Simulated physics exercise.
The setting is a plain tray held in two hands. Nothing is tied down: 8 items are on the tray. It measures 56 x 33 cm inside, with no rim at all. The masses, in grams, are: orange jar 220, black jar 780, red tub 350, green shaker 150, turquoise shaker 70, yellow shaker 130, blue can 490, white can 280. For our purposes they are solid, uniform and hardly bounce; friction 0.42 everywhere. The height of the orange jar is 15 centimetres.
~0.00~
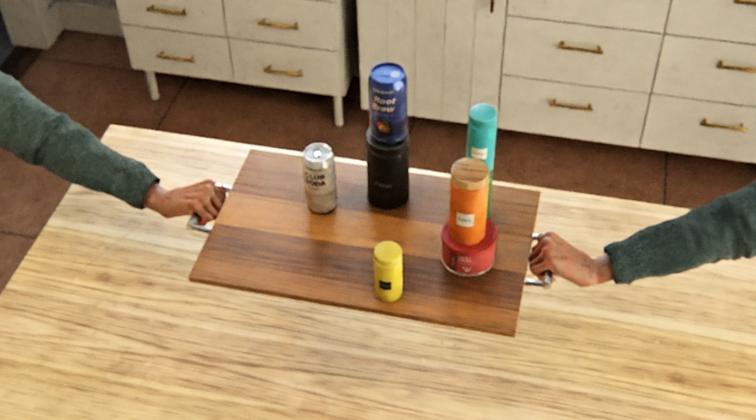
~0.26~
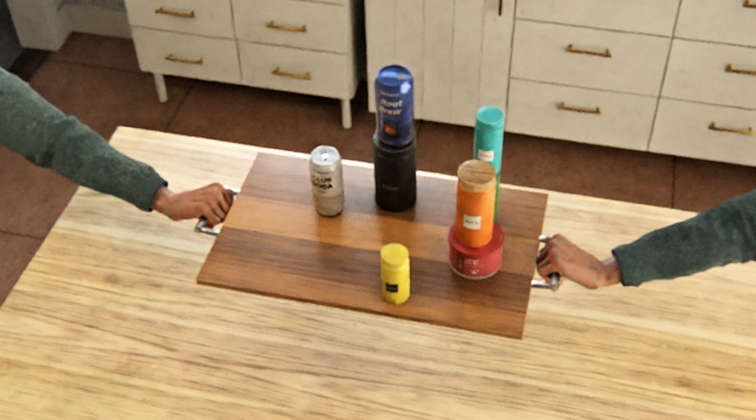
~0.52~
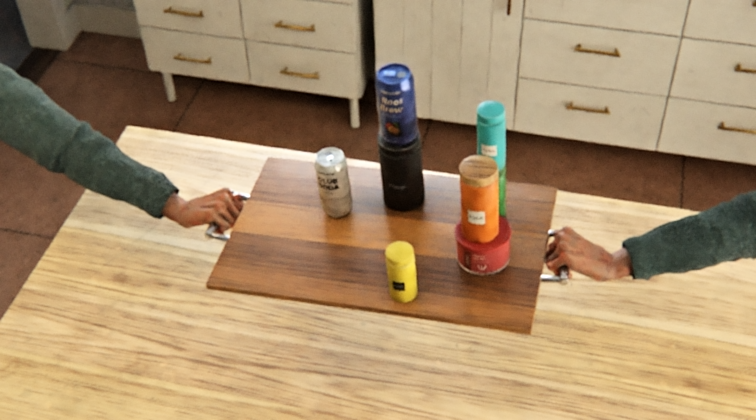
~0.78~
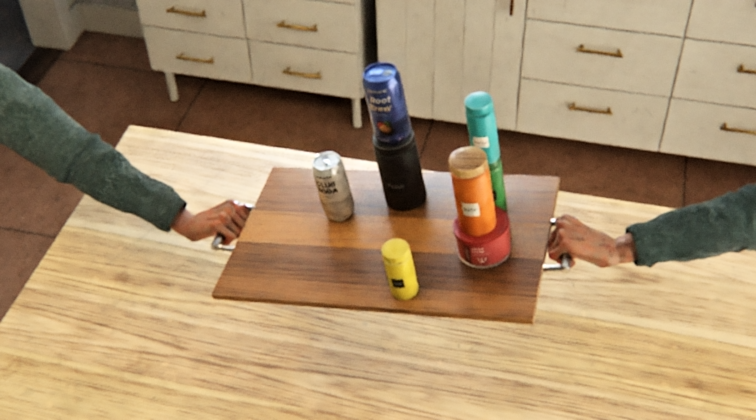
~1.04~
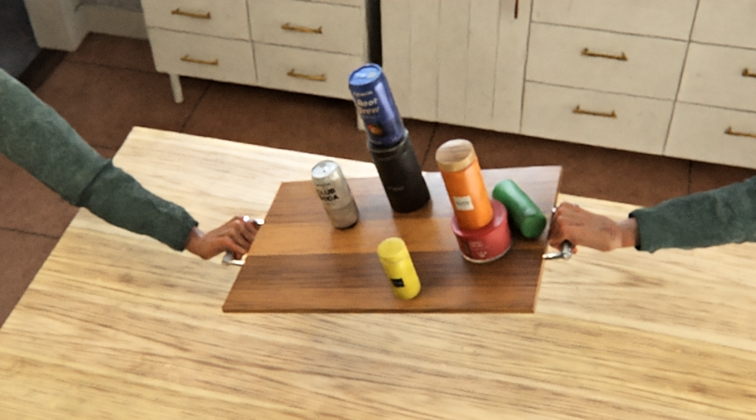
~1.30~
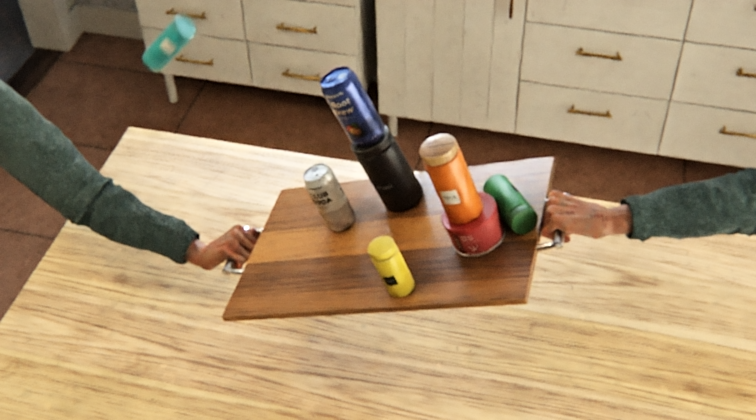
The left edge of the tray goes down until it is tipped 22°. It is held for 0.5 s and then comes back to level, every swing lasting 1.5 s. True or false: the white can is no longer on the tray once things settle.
True.
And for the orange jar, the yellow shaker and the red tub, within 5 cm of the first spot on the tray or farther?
Well, the orange jar winds up somewhere else; the yellow shaker remains where it was; and the red tub winds up somewhere else.
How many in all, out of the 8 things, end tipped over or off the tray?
In total, 5.
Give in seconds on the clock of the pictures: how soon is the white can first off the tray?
That first happens close to 1.9 seconds.
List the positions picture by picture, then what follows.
The first picture shows tray level; white can (320, 179); orange jar (468, 202).
The second picture shows tray level; red tub (476, 247).
The third picture shows tray at 3°, left edge down; turquoise shaker (491, 137); yellow shaker (402, 272).
The fourth picture shows tray at 9°, left edge down; blue can (387, 105); orange jar (473, 192).
The fifth picture shows tray at 16°, left edge down; black jar (399, 169).
The sixth picture shows tray at 20°, left edge down; white can (329, 198); green shaker (510, 204) on its side.
After 1.60 s, tray at 22°, left edge down; white can tipped 20° from how it sat near (315, 201); blue can tipped 53° from how it sat; green shaker on its side.
After 2.00 s, tray at 22°, left edge down; blue can and white can now off the tray; black jar on its side; green shaker on its side.
After 2.40 s, tray at 20°, left edge down; black jar now off the tray; green shaker on its side; orange jar slid 11 cm.
After 2.90 s, tray at 10°, left edge down; green shaker on its side; orange jar slid 16 cm; red tub slid 16 cm.
At rest (4.1 s), off the tray, black jar, turquoise shaker, blue can and white can; tipped over on the tray, green shaker; not toppled but over 5 cm from the start, orange jar and red tub; the last one in place, give or take 5 cm. In the last view, white can near (145, 312).
